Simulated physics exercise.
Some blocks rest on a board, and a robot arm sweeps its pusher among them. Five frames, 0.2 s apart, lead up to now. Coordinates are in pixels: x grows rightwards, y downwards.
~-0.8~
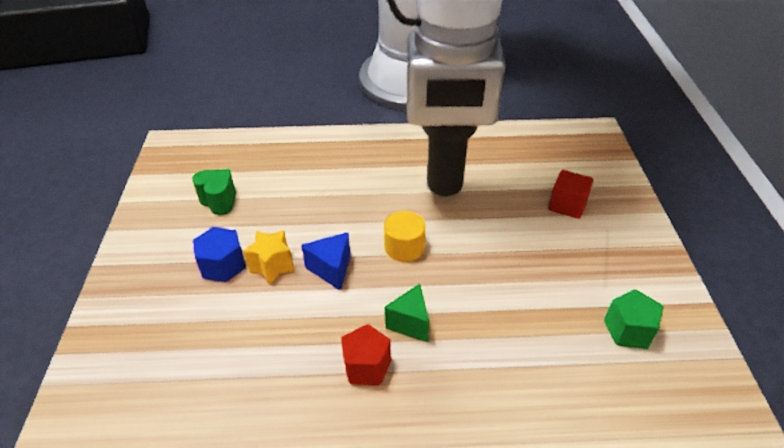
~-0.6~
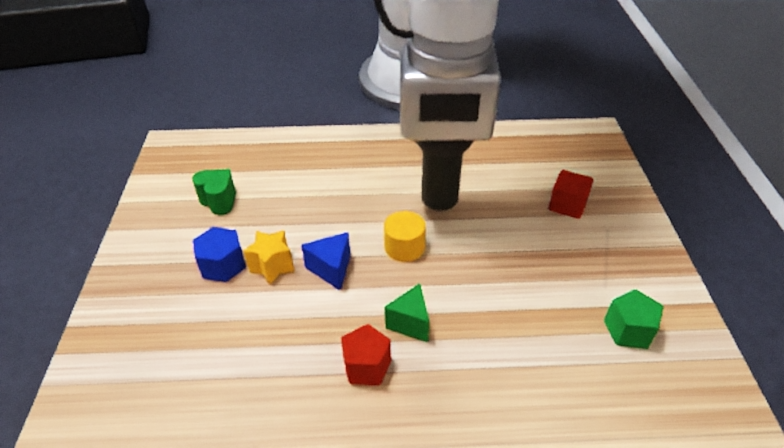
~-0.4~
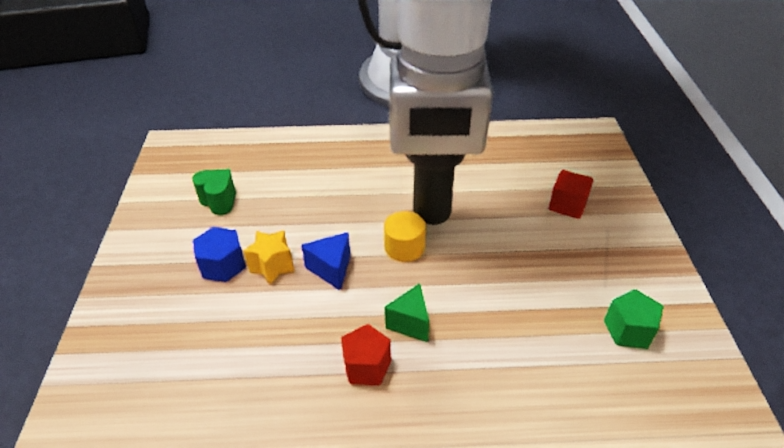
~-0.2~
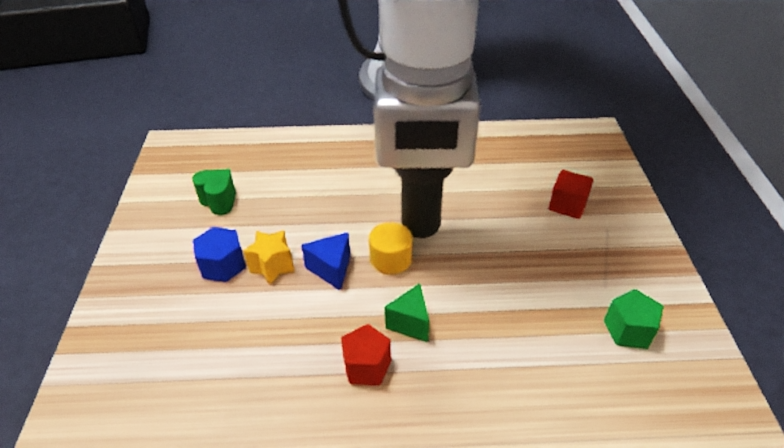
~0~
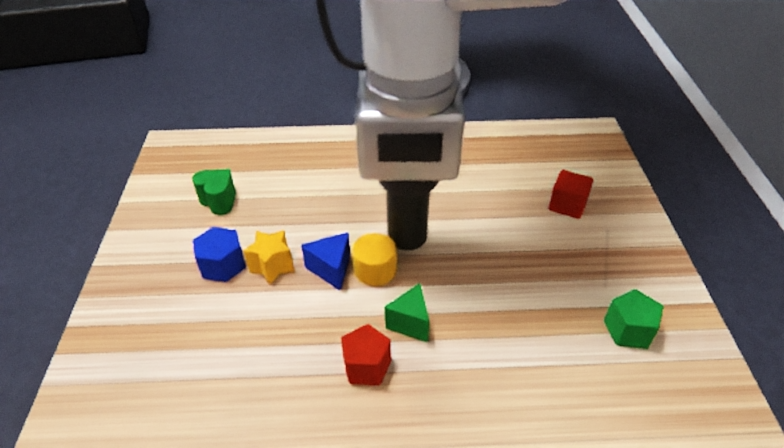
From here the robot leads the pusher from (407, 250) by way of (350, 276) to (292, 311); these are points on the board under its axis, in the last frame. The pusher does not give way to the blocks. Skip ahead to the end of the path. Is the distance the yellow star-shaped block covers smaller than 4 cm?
Yes, it checks out.
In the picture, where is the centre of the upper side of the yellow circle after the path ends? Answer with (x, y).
Near (285, 327).
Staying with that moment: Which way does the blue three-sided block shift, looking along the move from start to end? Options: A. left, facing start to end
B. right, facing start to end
(B)
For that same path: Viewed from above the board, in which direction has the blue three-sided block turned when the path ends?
It turns clockwise.
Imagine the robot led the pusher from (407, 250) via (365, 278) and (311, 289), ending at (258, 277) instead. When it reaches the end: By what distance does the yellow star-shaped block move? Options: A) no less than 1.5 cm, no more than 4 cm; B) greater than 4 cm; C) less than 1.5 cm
Answer: A.
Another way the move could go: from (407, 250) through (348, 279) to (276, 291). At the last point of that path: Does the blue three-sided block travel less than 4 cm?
That would be a no.
The first path, step by step. One third of the way, pusher (368, 254); blue three-sided block (312, 251), turned 25° clockwise; yellow circle (339, 270).
Two thirds of the way, pusher (328, 275); yellow star-shaped block (259, 245); blue three-sided block (296, 251), turned 30° clockwise; yellow circle (307, 299).
At the end, pusher (289, 299); blue hexagon (212, 242); yellow star-shaped block (257, 245); blue three-sided block (294, 251), turned 40° clockwise; yellow circle (285, 327).
